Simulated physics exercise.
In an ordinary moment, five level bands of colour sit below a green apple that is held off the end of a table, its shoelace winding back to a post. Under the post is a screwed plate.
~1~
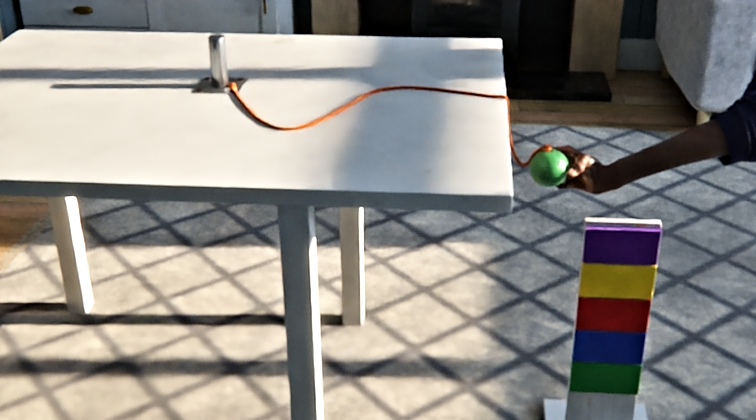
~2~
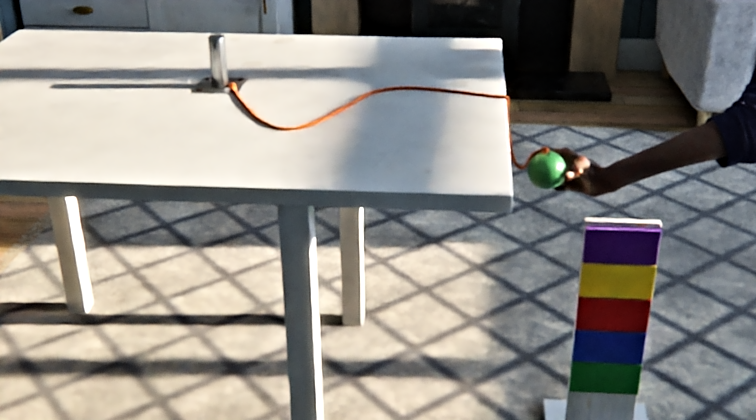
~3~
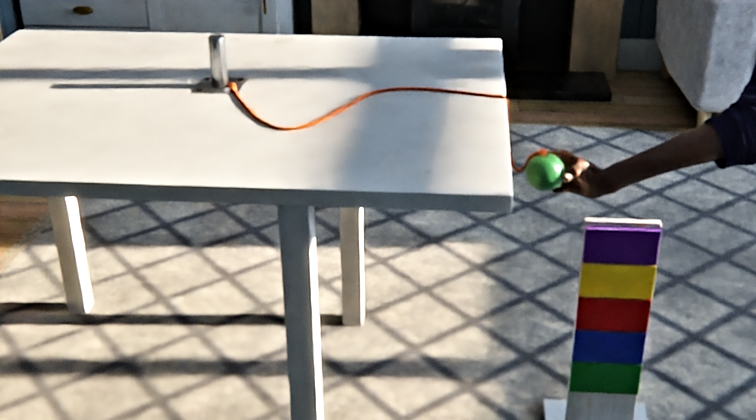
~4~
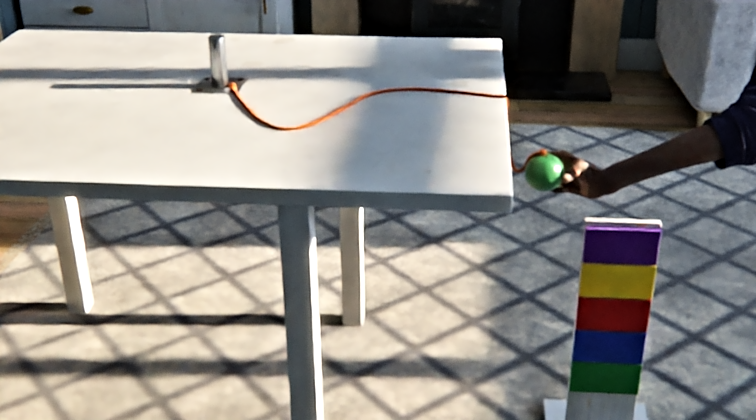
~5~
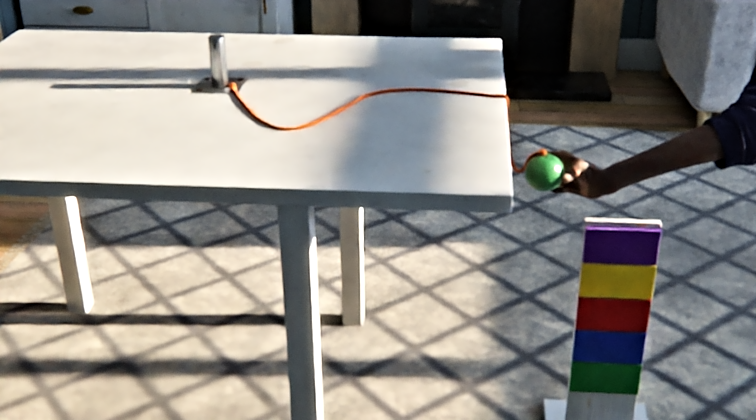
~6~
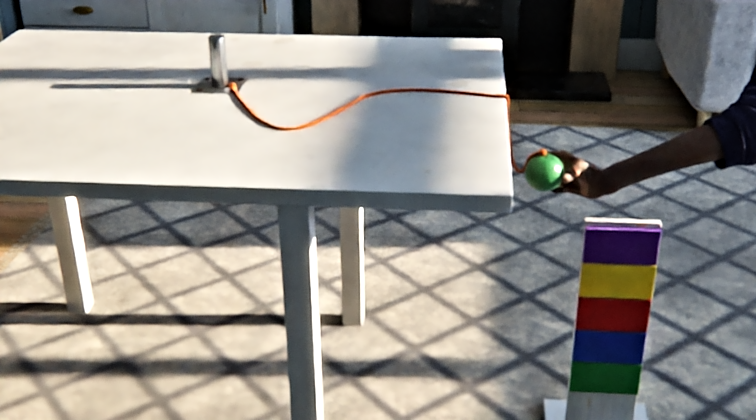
A hand held a green apple almost still just off the right end of a white table, its orange shoelace winding back to a metal post, with a striped, coloured board standing below.
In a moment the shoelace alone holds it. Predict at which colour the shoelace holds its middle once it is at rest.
At blue, I would say.
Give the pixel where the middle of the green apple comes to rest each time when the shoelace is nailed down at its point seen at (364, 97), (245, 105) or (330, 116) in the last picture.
For the three tries you'd see (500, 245), (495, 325) and (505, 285).
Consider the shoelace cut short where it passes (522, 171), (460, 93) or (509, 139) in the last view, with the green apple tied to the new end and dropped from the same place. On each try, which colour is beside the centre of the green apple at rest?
Lab note - try 1: Red; try 2: Higher than all five; try 3: Yellow.
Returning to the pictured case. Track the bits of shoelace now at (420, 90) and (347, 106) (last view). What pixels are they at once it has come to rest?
One ends up around (505, 144), the other around (443, 105).
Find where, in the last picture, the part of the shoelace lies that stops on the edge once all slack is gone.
In the last picture it is at roughly (394, 91).
Soon after, apple near (504, 324); level with red.
After that, apple near (480, 342); level with blue.
In the end, apple near (491, 342); level with blue. Its middle rests at the blue band.
